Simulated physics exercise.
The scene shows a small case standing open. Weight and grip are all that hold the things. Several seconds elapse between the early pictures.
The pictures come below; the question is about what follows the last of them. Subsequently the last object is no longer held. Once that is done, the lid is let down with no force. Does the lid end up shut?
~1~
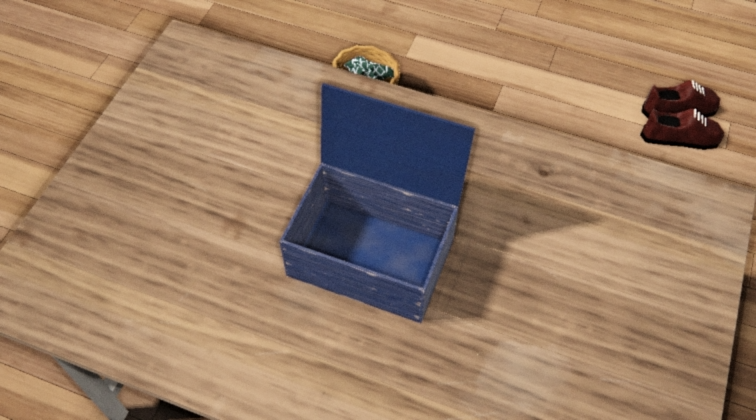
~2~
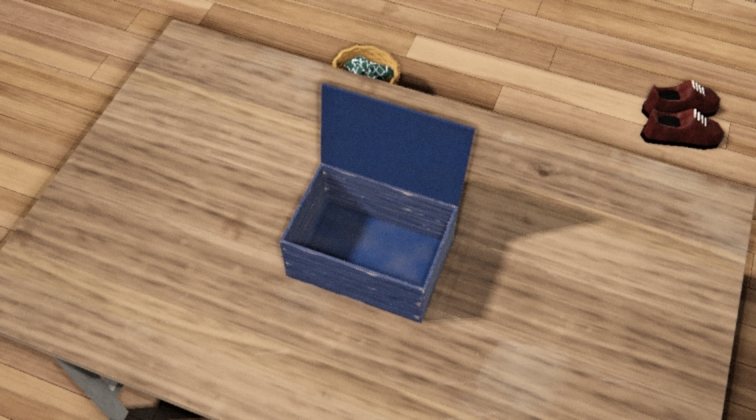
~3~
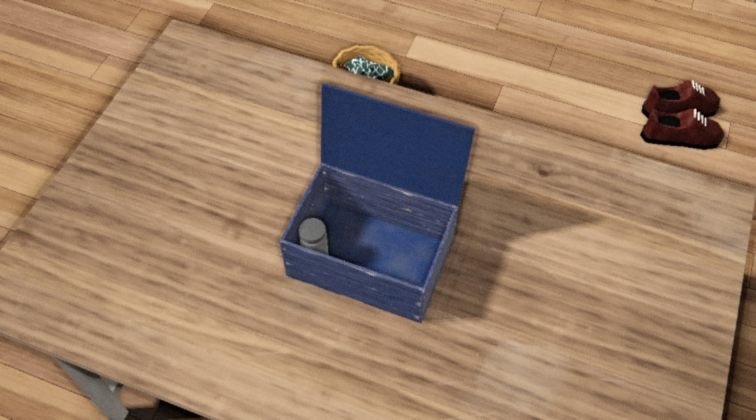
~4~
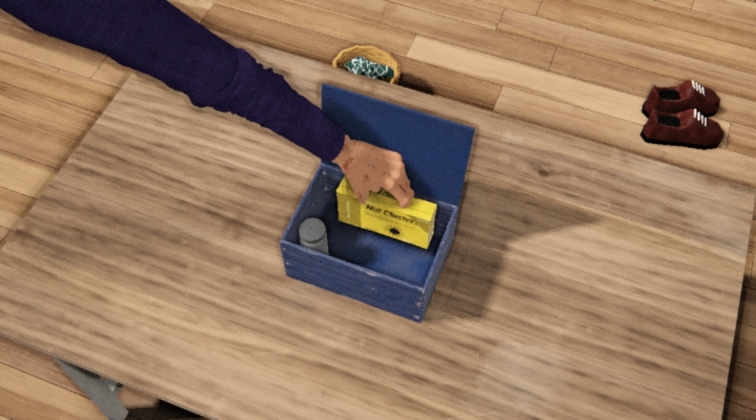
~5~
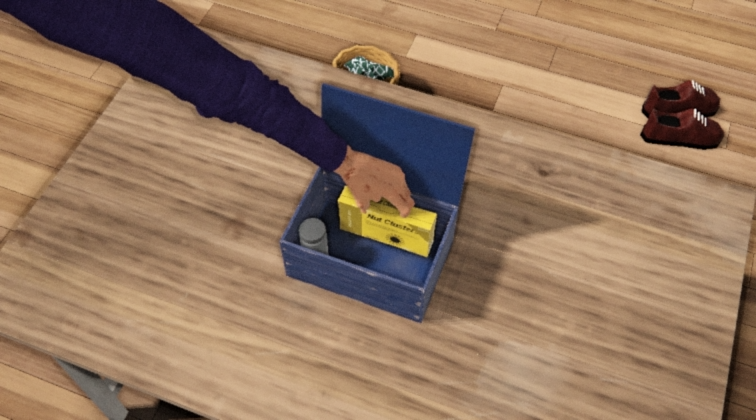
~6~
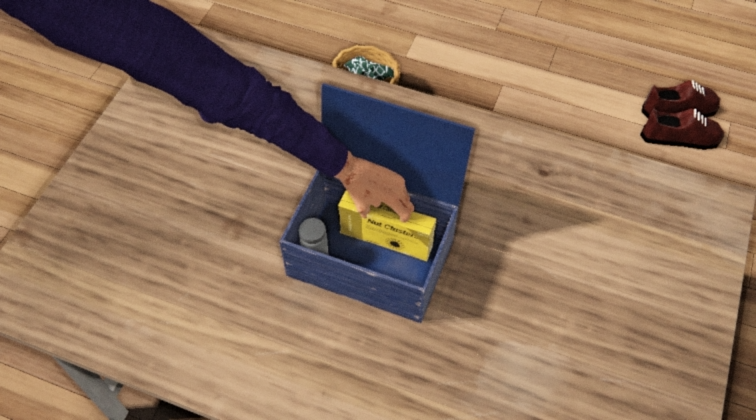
You can see the lid settles down properly.
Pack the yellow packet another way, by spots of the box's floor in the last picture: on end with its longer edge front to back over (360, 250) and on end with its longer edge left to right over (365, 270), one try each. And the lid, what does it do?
First time it won't go down, and next time it won't go down.
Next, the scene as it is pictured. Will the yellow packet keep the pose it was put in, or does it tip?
Once everything settles, it keeps its original angle.
Then, 1.20 s later than the last frame, lid starting down.
Then, 1.60 s later than the last frame, lid 57° above the rim.
Then, 1.80 s later than the last frame, lid 36° above the rim.
Then, 2.00 s later than the last frame, lid 11° above the rim.
When it is over, lid shut; both as before. End places, in pixels of the last picture, yellow packet near (387, 226).
